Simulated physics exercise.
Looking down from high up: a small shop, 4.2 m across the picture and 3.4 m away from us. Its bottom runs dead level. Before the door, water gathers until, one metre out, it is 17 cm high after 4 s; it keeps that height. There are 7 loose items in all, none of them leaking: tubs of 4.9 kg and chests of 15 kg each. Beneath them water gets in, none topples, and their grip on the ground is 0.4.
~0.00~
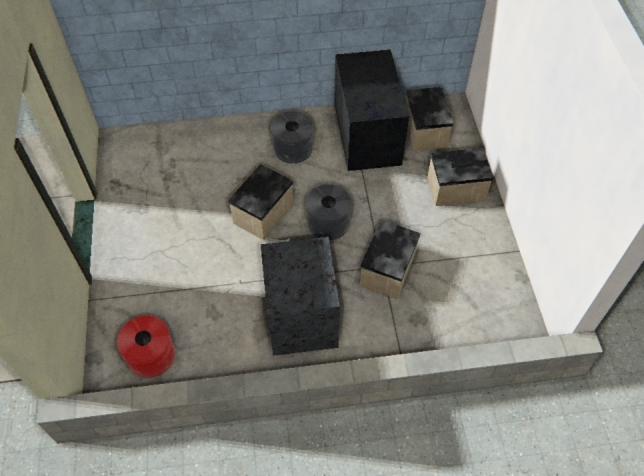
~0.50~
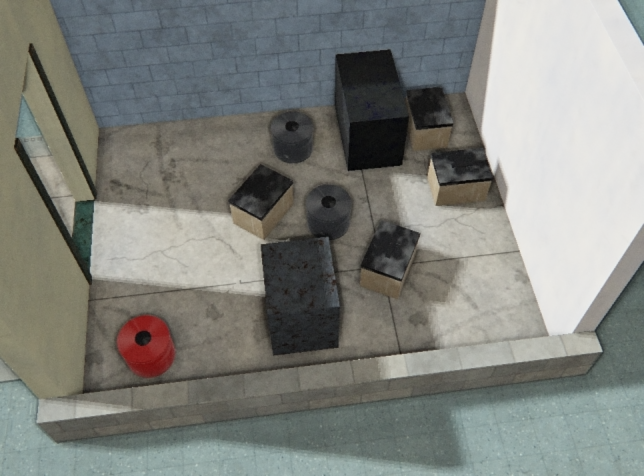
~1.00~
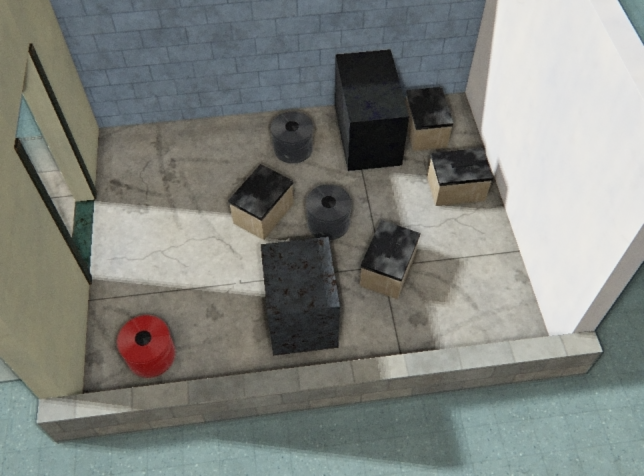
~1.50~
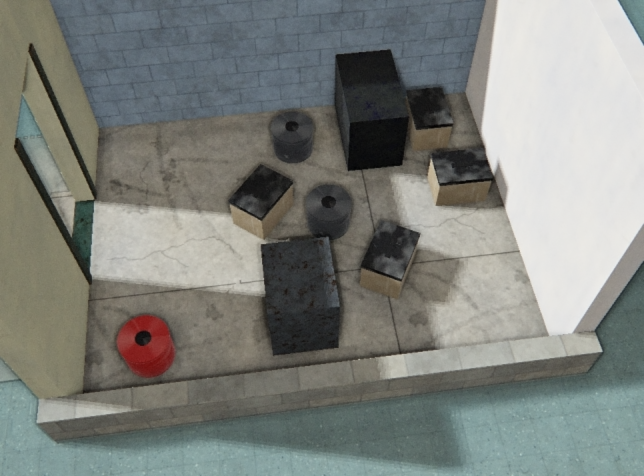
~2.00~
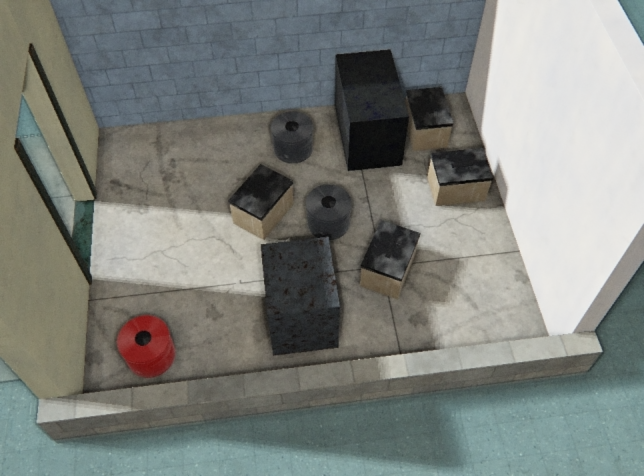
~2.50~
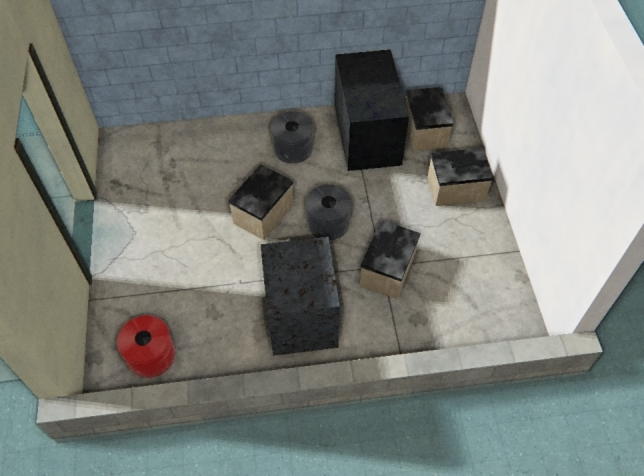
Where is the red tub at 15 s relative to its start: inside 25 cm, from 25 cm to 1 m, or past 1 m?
It is left a little way off.
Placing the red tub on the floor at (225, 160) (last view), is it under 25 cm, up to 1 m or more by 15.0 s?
Result: It drifts only slightly.
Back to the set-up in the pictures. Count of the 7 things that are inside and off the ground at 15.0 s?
7.
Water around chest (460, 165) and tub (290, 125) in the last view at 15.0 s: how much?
About 11 and 11 cm.
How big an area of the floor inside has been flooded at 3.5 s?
I'd estimate close to 2.0 m2.
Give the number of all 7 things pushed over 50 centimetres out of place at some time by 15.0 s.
Counting them up, I find 4.
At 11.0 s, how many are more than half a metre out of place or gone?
My count gives 3.
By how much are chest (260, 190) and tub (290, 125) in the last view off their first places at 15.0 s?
Shifts: 200 cm / 140 cm.
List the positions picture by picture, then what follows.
The first picture shows the red tub at (143, 338) rests on the ground; 0.0 m2 under water; 0 of 7 have shifted.
The second picture shows the red tub at (143, 338) rests on the ground; water covers 0.0 m2; 0 of 7 have shifted.
The third picture shows the red tub at (143, 338), on the bottom; water covers 0.0 m2; 0 of 7 have shifted.
The fourth picture shows the red tub at (143, 338) rests on the ground; water covers 0.0 m2; 0 of 7 have shifted.
The fifth picture shows the red tub at (143, 338), on the bottom; water covers 0.0 m2; 0 of 7 have shifted.
The sixth picture shows the red tub at (143, 338), on the bottom; 0.2 m2 under water; 0 of 7 have shifted.
After 3.5 s the red tub is near (143, 338), 0.0 m from its start, aground; 0 afloat.
After 6.8 s the red tub is near (143, 338), 0.0 m from its start, aground; 2 afloat.
After 11.0 s the red tub is near (133, 320), 0.2 m from its start, afloat; 4 afloat.
After 15.0 s the red tub is near (189, 314), 0.4 m from its start, afloat; 7 afloat.
